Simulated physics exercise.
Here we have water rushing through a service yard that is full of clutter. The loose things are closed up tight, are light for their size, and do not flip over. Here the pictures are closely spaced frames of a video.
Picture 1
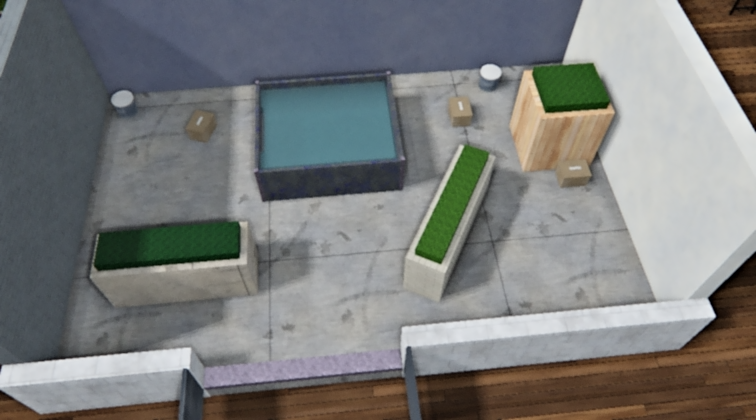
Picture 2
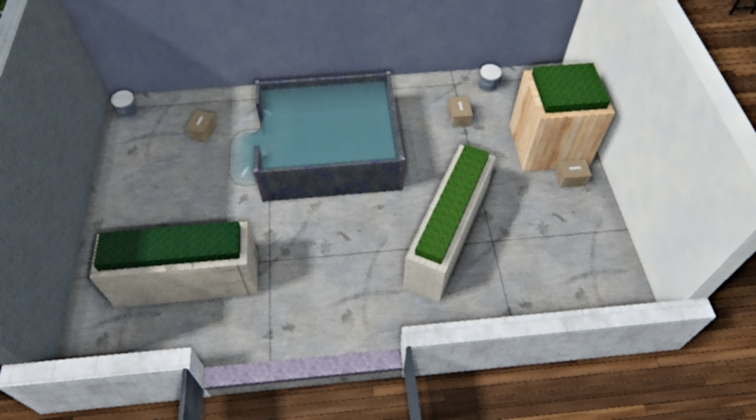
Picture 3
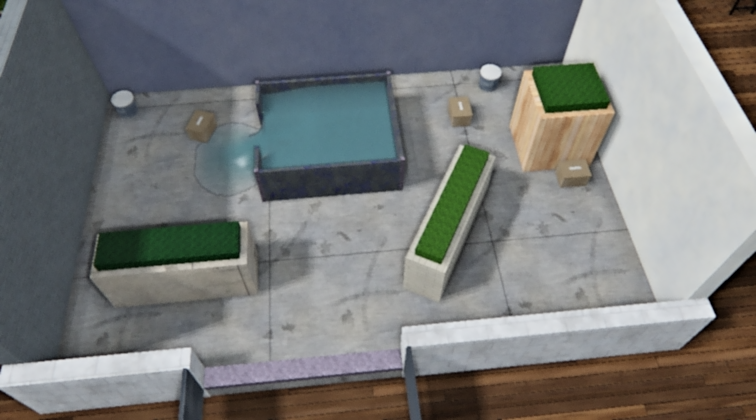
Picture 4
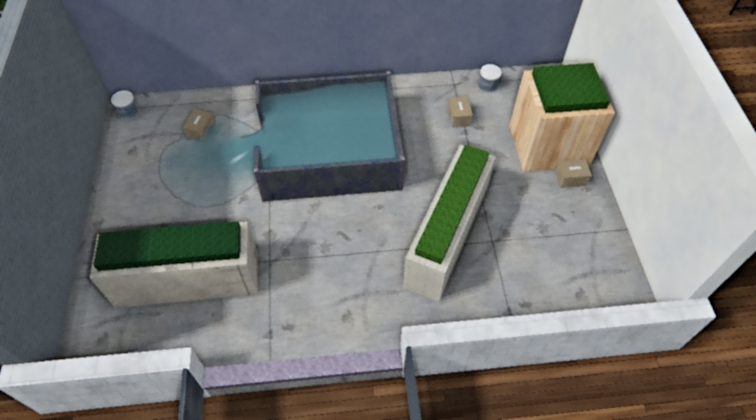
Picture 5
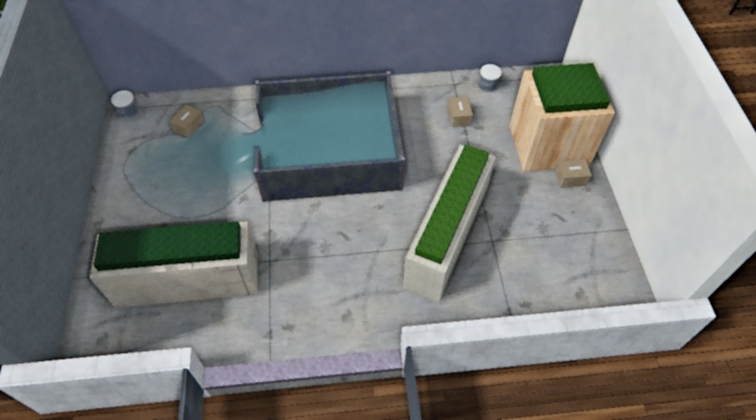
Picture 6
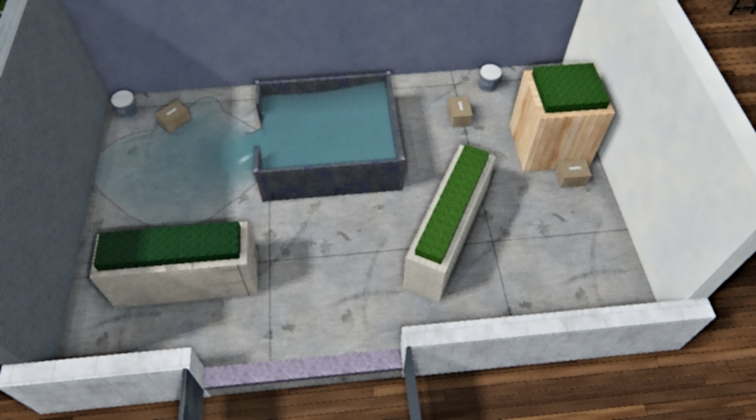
Water breaks out through a gap in the left side of a raised pool in a walled yard and spills onto the concrete. The puddle fans out leftward, reaching a small brown box and nudging it slightly left, while the planters and other boxes stay still.
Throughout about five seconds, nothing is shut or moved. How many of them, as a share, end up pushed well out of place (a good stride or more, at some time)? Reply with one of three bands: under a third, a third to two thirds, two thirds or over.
A third to two thirds.
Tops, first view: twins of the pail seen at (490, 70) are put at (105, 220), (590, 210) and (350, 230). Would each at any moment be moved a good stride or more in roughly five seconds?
Result by item: Gets dislodged / stays where it is / stays where it is.
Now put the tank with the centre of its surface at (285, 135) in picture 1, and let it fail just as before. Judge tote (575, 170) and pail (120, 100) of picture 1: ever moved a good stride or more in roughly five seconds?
Respectively: Lacked the distance and got displaced that much.
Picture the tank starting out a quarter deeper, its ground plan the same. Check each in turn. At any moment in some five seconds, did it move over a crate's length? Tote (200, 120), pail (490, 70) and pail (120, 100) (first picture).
Object 1: Covered it. Object 2: Didn't cover it. Object 3: Covered it.
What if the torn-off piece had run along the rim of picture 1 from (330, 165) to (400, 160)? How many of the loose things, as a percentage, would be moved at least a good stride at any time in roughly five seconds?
I'd guess close to 0 percent.
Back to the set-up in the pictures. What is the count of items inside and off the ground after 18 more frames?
Count: 2.
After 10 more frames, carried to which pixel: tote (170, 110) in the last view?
I'd expect it around (152, 92).
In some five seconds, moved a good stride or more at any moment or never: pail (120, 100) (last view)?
Result: The full distance.
A moment on, 1 of 5 are well off their spots; 0 afloat.
Next, 1 of 5 are well off their spots; 2 afloat.
Later, 1 of 5 are well off their spots; 2 afloat.
In the end, 2 of 5 are well off their spots, and 2 have been at some point; 2 afloat.
